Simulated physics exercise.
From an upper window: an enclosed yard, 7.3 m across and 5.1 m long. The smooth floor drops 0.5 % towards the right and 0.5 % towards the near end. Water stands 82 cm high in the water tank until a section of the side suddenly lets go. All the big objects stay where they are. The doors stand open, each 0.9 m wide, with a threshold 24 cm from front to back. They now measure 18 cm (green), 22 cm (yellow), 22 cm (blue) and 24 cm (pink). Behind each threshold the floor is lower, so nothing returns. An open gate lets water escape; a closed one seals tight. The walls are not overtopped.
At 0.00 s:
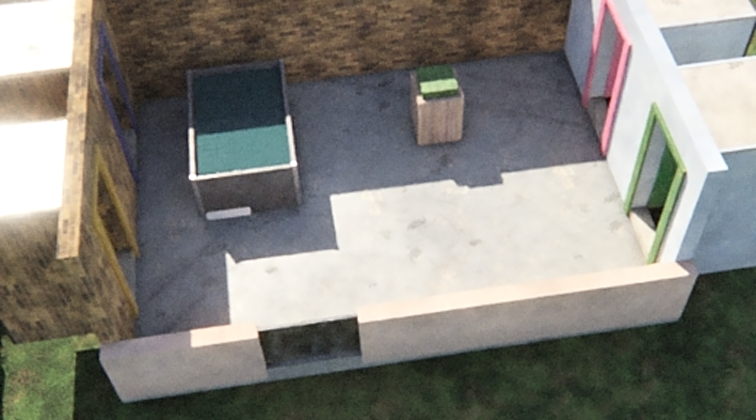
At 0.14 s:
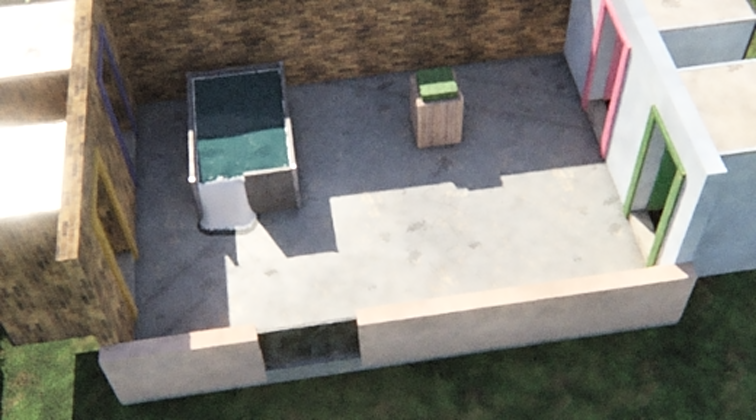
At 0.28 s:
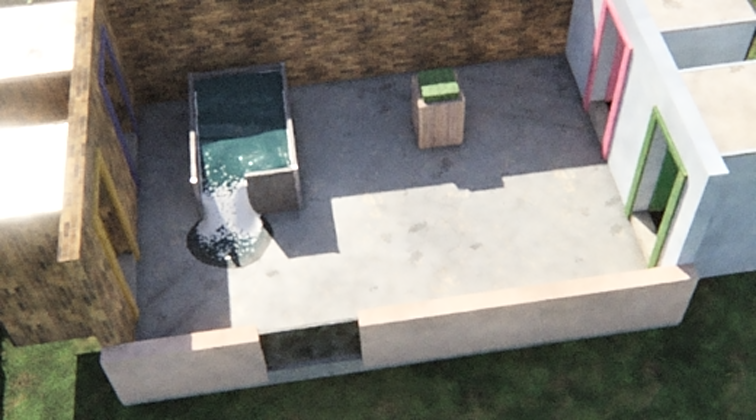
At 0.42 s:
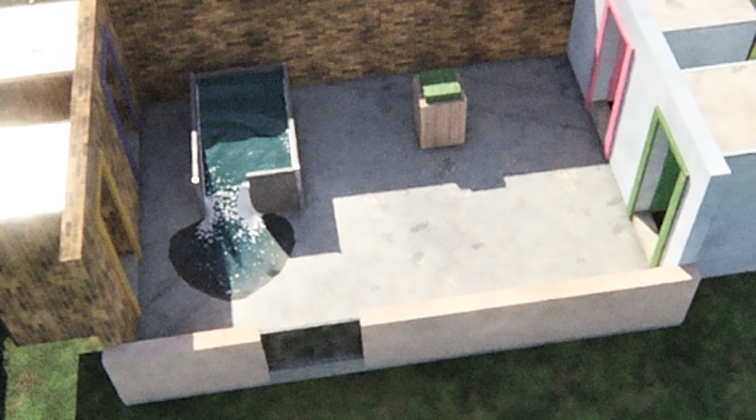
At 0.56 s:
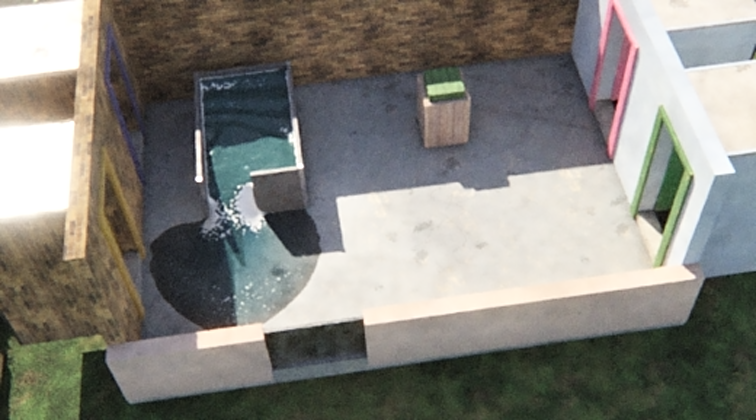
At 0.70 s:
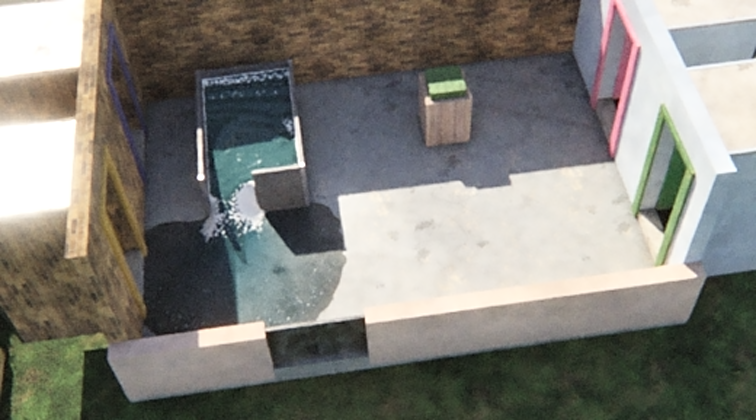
An enclosed yard with a smooth grey floor lies below, seen from an upper window. A water tank stands at the left against a brown brick wall, a wooden box with a green top right of it, yellow and blue doorways at left, pink and green at right. Water bursts from the tank's near side and spreads darkly over the floor towards the low front wall, while the view shifts very slightly.
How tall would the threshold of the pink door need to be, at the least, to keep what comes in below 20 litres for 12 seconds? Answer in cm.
Close to 6.5 cm is just enough.
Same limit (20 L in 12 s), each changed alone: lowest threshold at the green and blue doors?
About 13.5 cm at green and 5.5 cm at blue.
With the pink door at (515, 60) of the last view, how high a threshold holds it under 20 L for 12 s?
Roughly 9.0 cm.
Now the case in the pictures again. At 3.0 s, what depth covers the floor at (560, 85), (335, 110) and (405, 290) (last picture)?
About 0, 0 and 8 cm.
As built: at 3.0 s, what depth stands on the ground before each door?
Depths in cm: Green 0, yellow 21, blue 1, pink 0.
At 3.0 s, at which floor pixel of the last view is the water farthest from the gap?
At about (650, 301).
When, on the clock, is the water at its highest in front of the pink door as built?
At about 11.5 s.
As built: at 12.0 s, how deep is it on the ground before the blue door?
About 6.5 cm.
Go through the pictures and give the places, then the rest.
The first frame shows still water, 82 cm deep, in the water tank at (240, 120); the pink door at (604, 83) is dry.
In the second frame, the gap is at (225, 200), the front 0.3 m out at (238, 231); the back of the water tank holds 82 cm.
In the third frame, the front is at (229, 263), 0.9 m from the gap at (227, 203); 0.8 m2 of floor is wet, 82 cm left at the back.
In the fourth frame, water pours out at (229, 204) and has run 1.4 m, to (224, 295); about 7 cm deep outside, 82 cm at the back.
In the fifth frame, the front is at (225, 331), 2.0 m from the gap at (233, 203); 3.5 m2 of floor is wet, 78 cm left at the back.
In the sixth frame, water pours out at (234, 201) and has run 2.5 m, to a hidden place; about 4 cm deep outside, 69 cm at the back; the pink door at (613, 84), 5.9 m from the gap, is still 4.7 m from the nearest water.
After 1.4 s water covers 20 % of the floor, deepest (50 cm) near (144, 371); it has not reached the pink door.
After 3.0 s water covers 40 % of the floor, deepest (26 cm) near (208, 295); it has not reached the pink door.
After 12.0 s water covers 95 % of the floor, deepest (10 cm) near (574, 159); 10 cm at the pink door, 0 litres in over its 24 cm threshold.
At the pink door as built, the water arrived by 4.5 s and peaked near 11 cm at 11.6 s.
Run again over the same 12 s with other heights there, 38 litres in over 5 cm, 13 litres over 7 cm. The limit of 20 litres is kept from about 6.5 cm up.
